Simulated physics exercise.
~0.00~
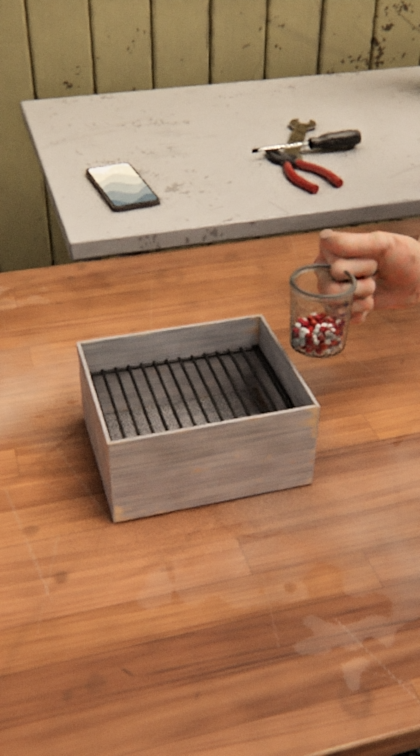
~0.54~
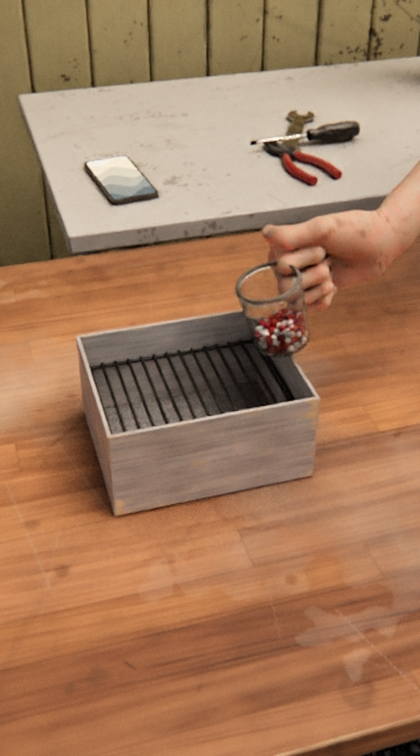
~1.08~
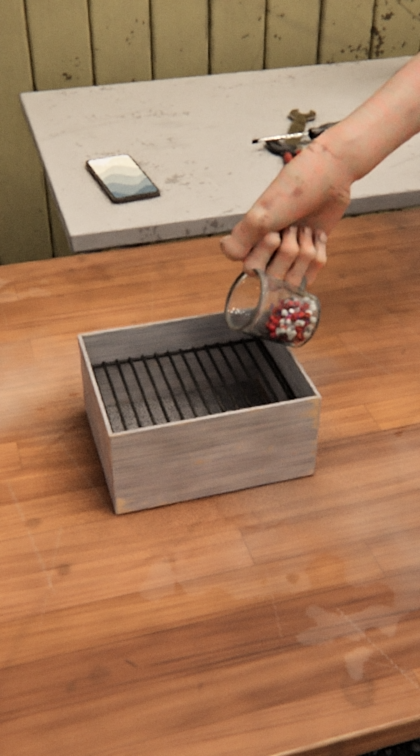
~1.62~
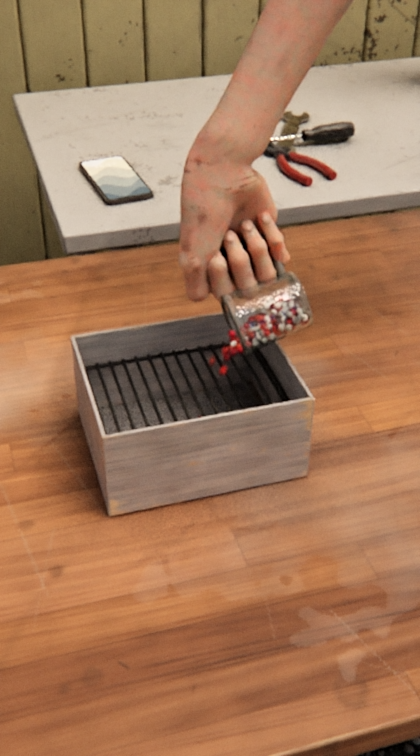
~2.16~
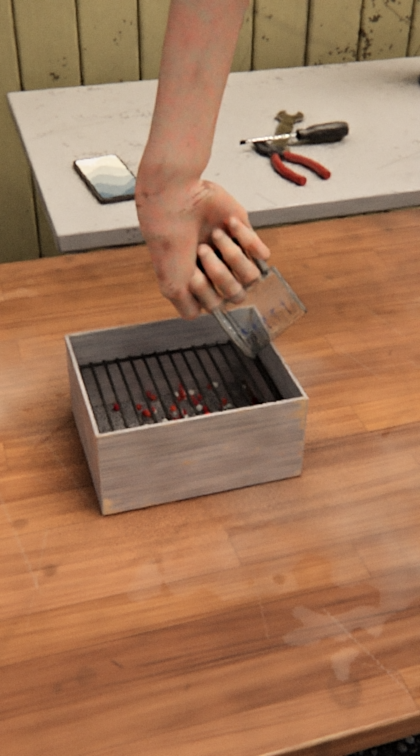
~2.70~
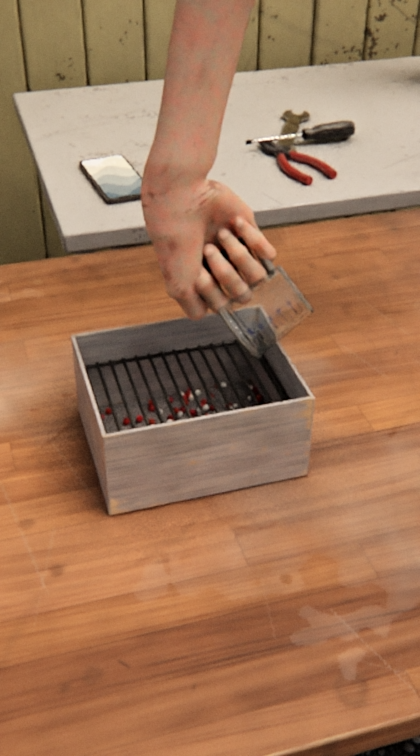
On a wooden table, a hand tips red and white pieces from a cup through a rack into a box.
